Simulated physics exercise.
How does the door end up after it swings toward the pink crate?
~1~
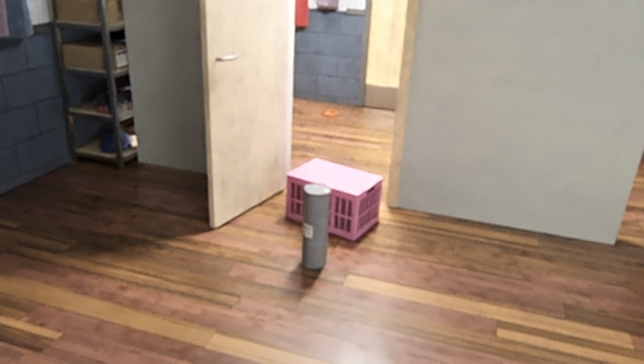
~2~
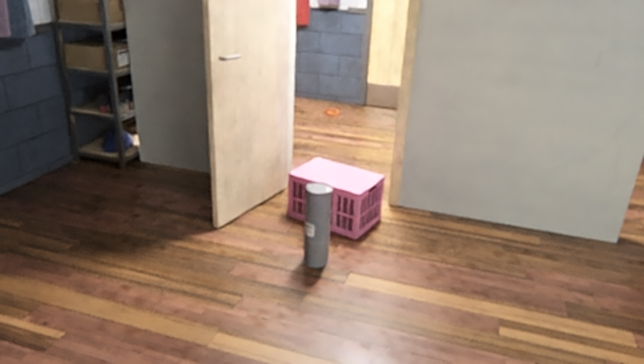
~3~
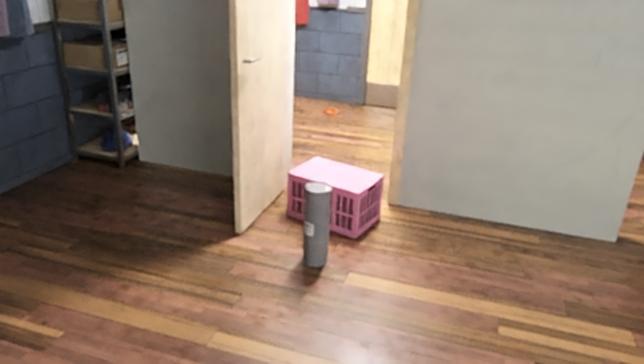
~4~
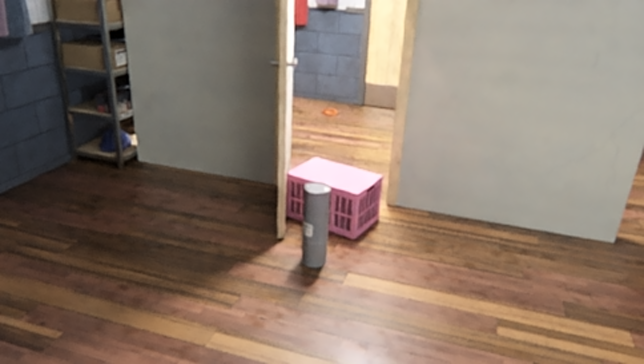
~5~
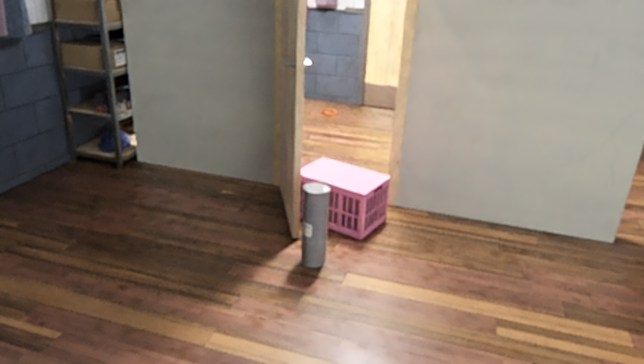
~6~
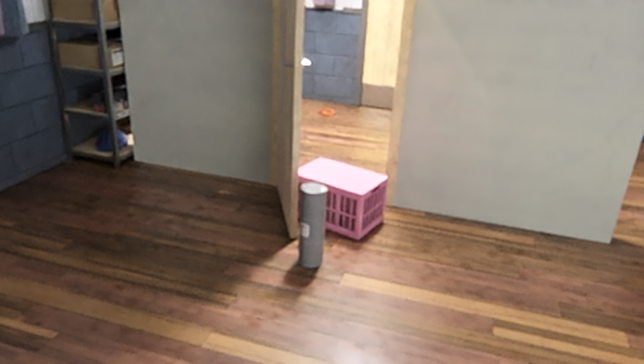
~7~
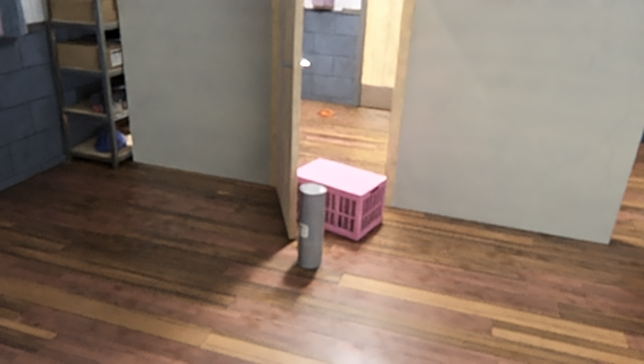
It does not shut. It jams partway, coming to rest against the pink crate and leaving the doorway still open.
